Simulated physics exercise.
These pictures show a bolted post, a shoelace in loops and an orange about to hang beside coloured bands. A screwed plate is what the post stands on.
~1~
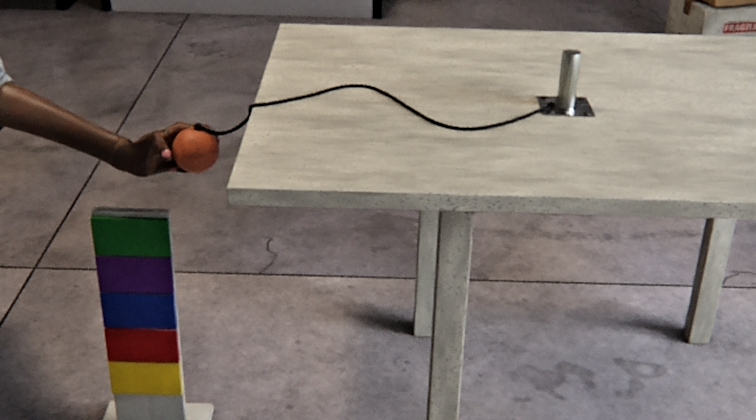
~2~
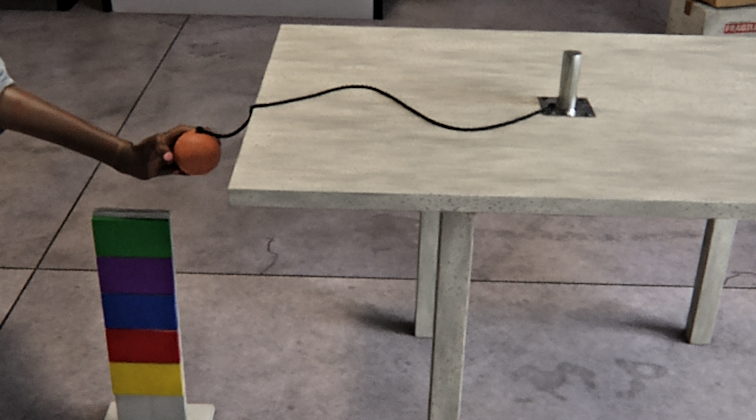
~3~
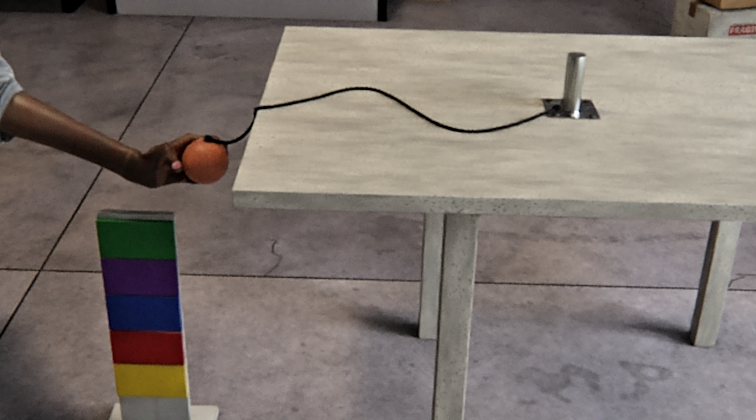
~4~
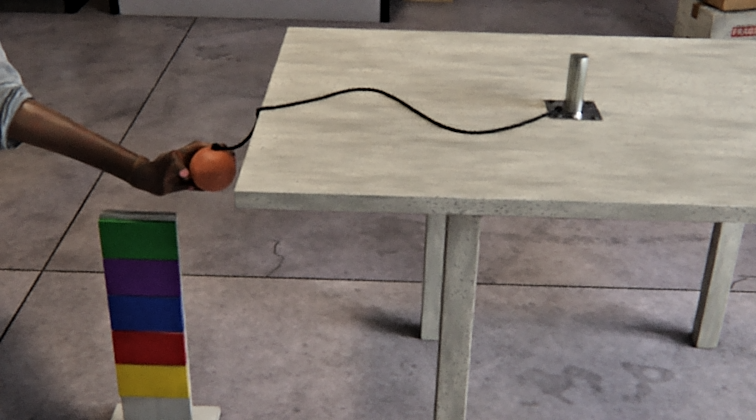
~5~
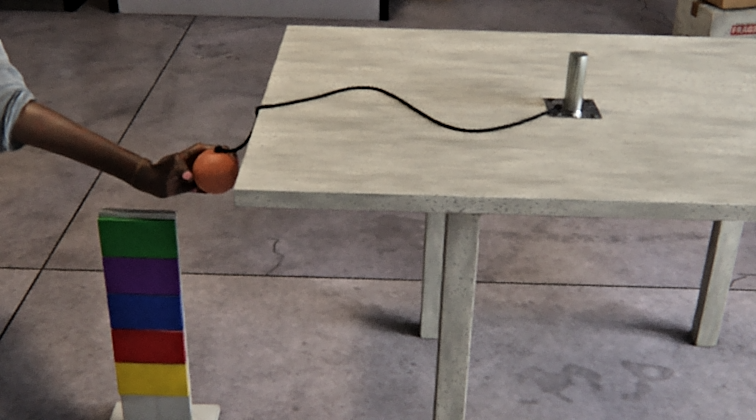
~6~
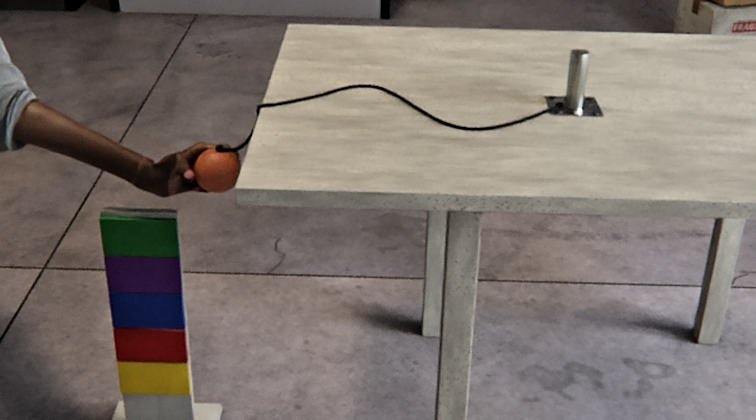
Beside a pale table, a hand holding an orange ball on a black cord moves slightly right.
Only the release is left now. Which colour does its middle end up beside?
Purple.
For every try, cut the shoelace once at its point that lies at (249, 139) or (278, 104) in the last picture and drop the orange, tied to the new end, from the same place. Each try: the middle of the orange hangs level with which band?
Per try - 1: Green; 2: Above them all.
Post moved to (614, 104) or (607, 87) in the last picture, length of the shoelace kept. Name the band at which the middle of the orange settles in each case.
Trial 1 - green; trial 2 - green.
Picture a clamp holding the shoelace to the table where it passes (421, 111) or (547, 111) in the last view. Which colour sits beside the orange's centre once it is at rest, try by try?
Try one: Green. Try two: Purple.
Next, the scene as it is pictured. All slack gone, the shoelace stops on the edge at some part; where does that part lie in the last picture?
In the last picture it is at roughly (341, 89).
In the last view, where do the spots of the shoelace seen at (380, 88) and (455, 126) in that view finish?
At (304, 108), then (427, 107).
A little later, orange near (226, 264); level with purple.
Next, orange near (287, 266); level with purple.
Later still, orange near (251, 277); level with purple.
When it is over, orange near (262, 278); level with purple. Its centre hangs level with the purple band.
